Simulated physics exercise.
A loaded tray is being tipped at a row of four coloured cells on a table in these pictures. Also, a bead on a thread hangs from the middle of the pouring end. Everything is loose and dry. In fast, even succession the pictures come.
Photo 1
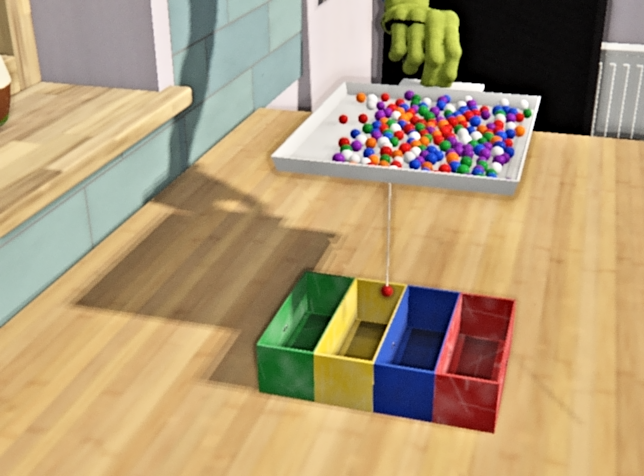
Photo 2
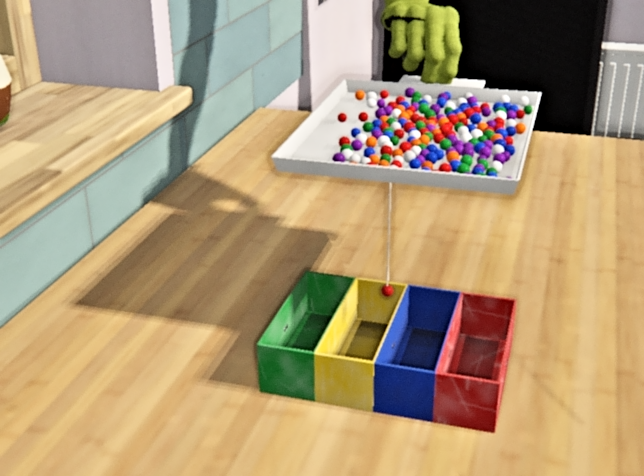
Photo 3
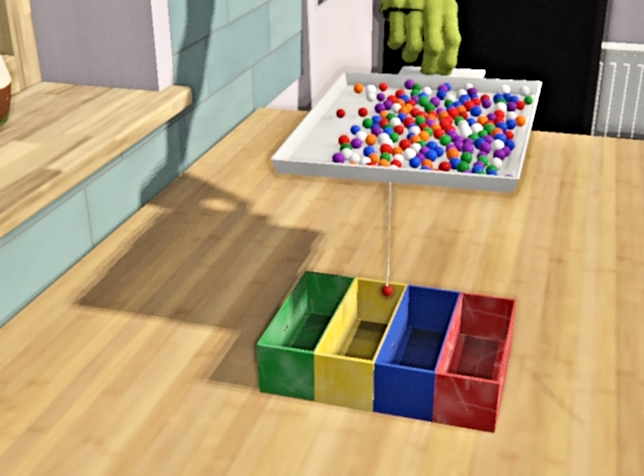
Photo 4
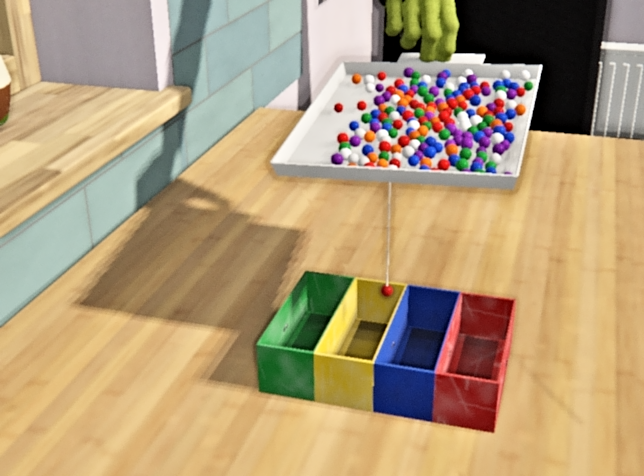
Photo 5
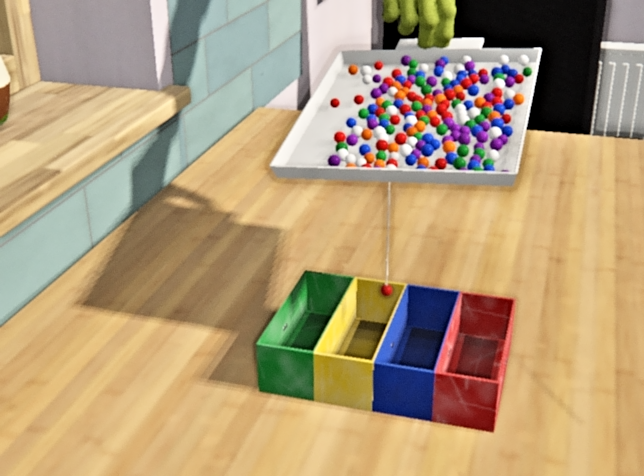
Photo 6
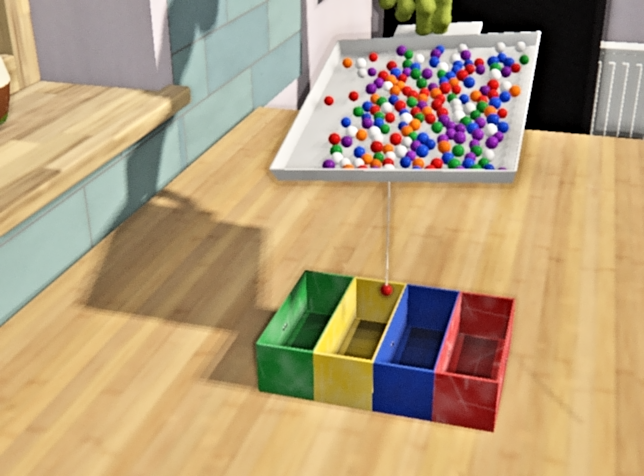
On a light wooden tabletop in a room with pale blue wall tiles, seen from above at a slant by a still camera, four open cells stand in a row: green, yellow, blue and red. Above them is a white tray of multicoloured beads, a red bead hanging by a thread from its near edge. Beside a green hand, the tray's far side rises steadily, steepening it, while the beads shift slightly.
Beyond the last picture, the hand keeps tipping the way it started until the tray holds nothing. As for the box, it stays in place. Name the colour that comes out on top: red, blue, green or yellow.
Green comes out on top.
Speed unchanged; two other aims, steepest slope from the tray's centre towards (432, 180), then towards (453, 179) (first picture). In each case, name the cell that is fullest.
First try: The red one; second try: The cell in red.
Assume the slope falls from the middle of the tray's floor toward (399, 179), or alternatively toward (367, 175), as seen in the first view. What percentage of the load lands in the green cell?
First case about 10 percent; second case about 30 percent.
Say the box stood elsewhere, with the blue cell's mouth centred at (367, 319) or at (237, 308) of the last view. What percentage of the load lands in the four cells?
Near 90 % and 80 %.
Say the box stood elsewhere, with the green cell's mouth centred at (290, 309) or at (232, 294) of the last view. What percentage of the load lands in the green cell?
50% for the first placement, 10% for the second.
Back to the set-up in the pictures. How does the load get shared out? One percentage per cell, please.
Green cell: 30 %. Yellow cell: 20 %. Blue cell: 0 %. Red cell: 0 %.
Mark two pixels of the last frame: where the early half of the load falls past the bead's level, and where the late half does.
Starting near (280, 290), moving on to near (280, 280).
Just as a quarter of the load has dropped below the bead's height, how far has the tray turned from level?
I'd say close to 65 degrees.
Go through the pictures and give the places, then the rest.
In the first frame, corners of the pouring end (277, 155) and (514, 179), level; middle of the load (436, 136), round plastic beads; bead on its thread (387, 291); green cell (286, 368); yellow cell (344, 378); blue cell (404, 388); red cell (466, 398).
In the second frame, corners of the pouring end (277, 155) and (514, 178), level; middle of the load (436, 134).
In the third frame, corners of the pouring end (277, 157) and (514, 176), tipped barely, lowest at the left corner; middle of the load (435, 129).
In the fourth frame, corners of the pouring end (276, 161) and (513, 173), tipped a little, lowest at the left corner; middle of the load (434, 122).
In the fifth frame, corners of the pouring end (275, 163) and (512, 171), tipped a little, lowest at the left corner; middle of the load (432, 116).
In the sixth frame, corners of the pouring end (275, 166) and (511, 168), tipped clearly, lowest at the left corner; middle of the load (427, 112), almost all on the move; green cell (286, 367); yellow cell (343, 377); blue cell (403, 387); red cell (465, 397).
Just after the last frame, tray tipped steeply; the larger part on the tray; about a tenth in the green cell; just a few in the yellow cell; roughly a quarter falling or outside the box.
A moment on, tray tipped right over; about a tenth on the tray; roughly a quarter in the green cell; about a tenth in the yellow cell; just a few in the blue cell; roughly half falling or outside the box.
Further on, tray tipped past a quarter turn; roughly a third in the green cell; about a tenth in the yellow cell; just a few in the blue cell; roughly half falling or outside the box.
When it is over, tray tipped past a quarter turn; roughly a third in the green cell; about a tenth in the yellow cell; just a few in the blue cell; not one in the red cell; roughly half outside the box.
